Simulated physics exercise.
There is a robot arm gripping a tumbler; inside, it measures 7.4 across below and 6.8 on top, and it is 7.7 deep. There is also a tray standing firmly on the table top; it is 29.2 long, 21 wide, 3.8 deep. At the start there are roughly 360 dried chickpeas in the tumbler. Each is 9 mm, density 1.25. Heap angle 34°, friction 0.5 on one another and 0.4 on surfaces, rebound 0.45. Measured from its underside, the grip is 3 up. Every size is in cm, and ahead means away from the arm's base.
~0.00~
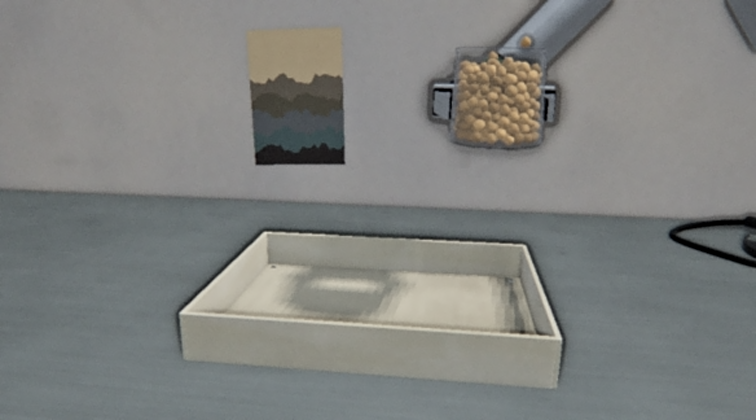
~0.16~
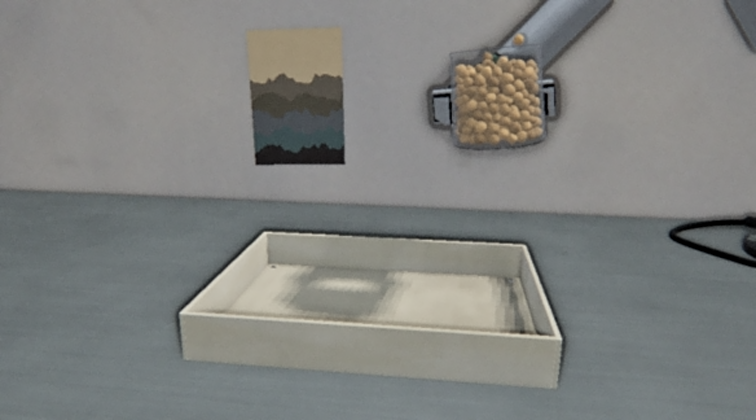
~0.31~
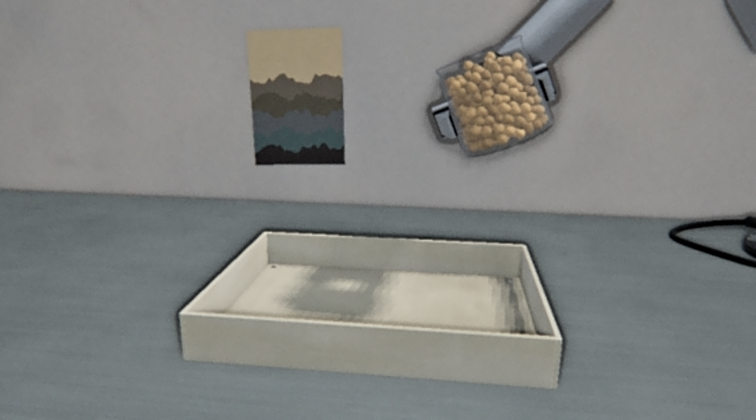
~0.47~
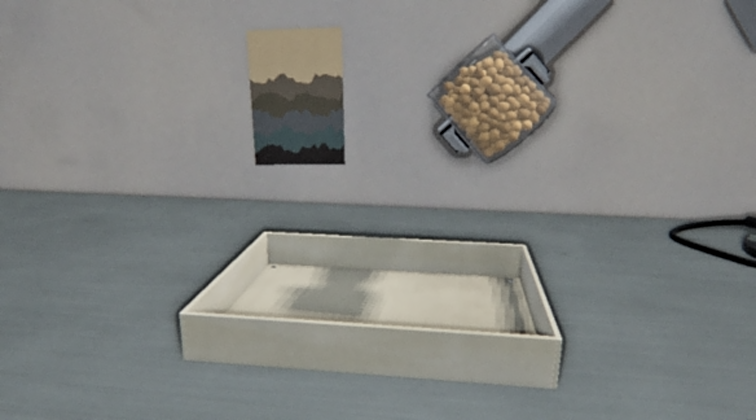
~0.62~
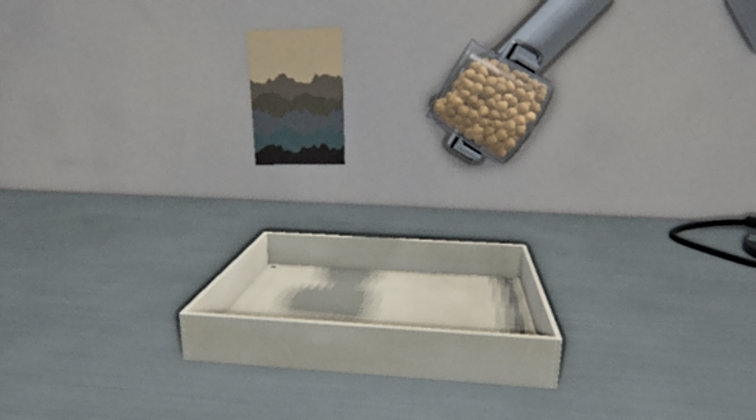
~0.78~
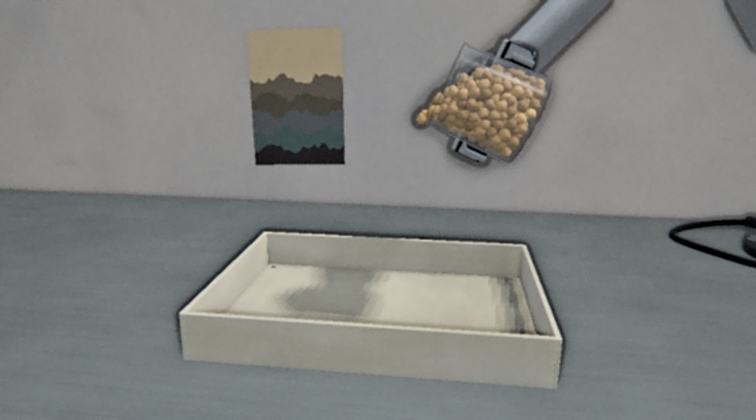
A robot arm tilted a clear tumbler packed with dried chickpeas steadily over to the left, and the chickpeas shifted toward its rim, while the pale, empty tray on the gray table top stayed still.
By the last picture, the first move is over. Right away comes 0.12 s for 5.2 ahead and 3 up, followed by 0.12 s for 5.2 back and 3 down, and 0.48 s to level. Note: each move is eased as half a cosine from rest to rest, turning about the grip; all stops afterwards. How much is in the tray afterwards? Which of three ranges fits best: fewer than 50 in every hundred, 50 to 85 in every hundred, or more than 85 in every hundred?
From 50 to 85 in every hundred.
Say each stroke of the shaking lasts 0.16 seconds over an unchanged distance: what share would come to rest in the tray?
It would be near 40 per cent.
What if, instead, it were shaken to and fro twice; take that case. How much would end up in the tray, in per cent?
I'd expect close to 85 per cent then.
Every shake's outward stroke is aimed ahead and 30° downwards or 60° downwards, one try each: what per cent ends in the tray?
First try about 20 %, second try about 10 %.
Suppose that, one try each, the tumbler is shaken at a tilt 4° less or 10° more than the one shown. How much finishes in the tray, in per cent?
Estimates: 55 % then 90 %.
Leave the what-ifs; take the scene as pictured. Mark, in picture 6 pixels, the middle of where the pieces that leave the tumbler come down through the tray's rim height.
I'd say somewhere around (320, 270).
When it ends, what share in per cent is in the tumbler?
About 30 percent.
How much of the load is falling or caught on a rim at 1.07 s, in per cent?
That comes to about 67 per cent, more or less.
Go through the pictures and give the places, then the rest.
In the first frame, tumbler middle at (498, 98), level; upper third of the load around (501, 79), from x 460 to 535, top at y 45; 360 in the tumbler.
In the second frame, tumbler middle at (497, 98), tilted 6° forward; upper third of the load around (499, 79), from x 460 to 535, top at y 40.
In the third frame, tumbler middle at (494, 98), tilted 23° forward; upper third of the load around (496, 81), from x 450 to 545, top at y 55.
In the fourth frame, tumbler middle at (491, 100), tilted 44° forward; upper third of the load around (493, 83), from x 445 to 545, top at y 55.
In the fifth frame, tumbler middle at (489, 103), tilted 61° forward; upper third of the load around (492, 86), from x 440 to 540, top at y 65.
In the sixth frame, tumbler middle at (488, 104), tilted 67° forward; upper third of the load around (495, 89), from x 420 to 540, top at y 70; 360 in the tumbler.
By 1.07 s, tilted 65° forward, highest piece 21 above the table; 114 in the tumbler, 4 in the tray, 242 in flight or on a rim.
By 1.36 s, tilted 14° forward, highest piece 24 above the table; 237 in the tray, 112 in the tumbler, 9 on the table or floor, 2 in flight or on a rim.
By 1.70 s, level, highest piece 21 above the table; 237 in the tray, 112 in the tumbler, 11 on the table or floor.
By 2.75 s, level, highest piece 21 above the table; 237 in the tray, 112 in the tumbler, 11 on the table or floor.
Final count, 237 in the tray, 112 in the tumbler, 11 on the table or floor. That is 66 % in the tray.
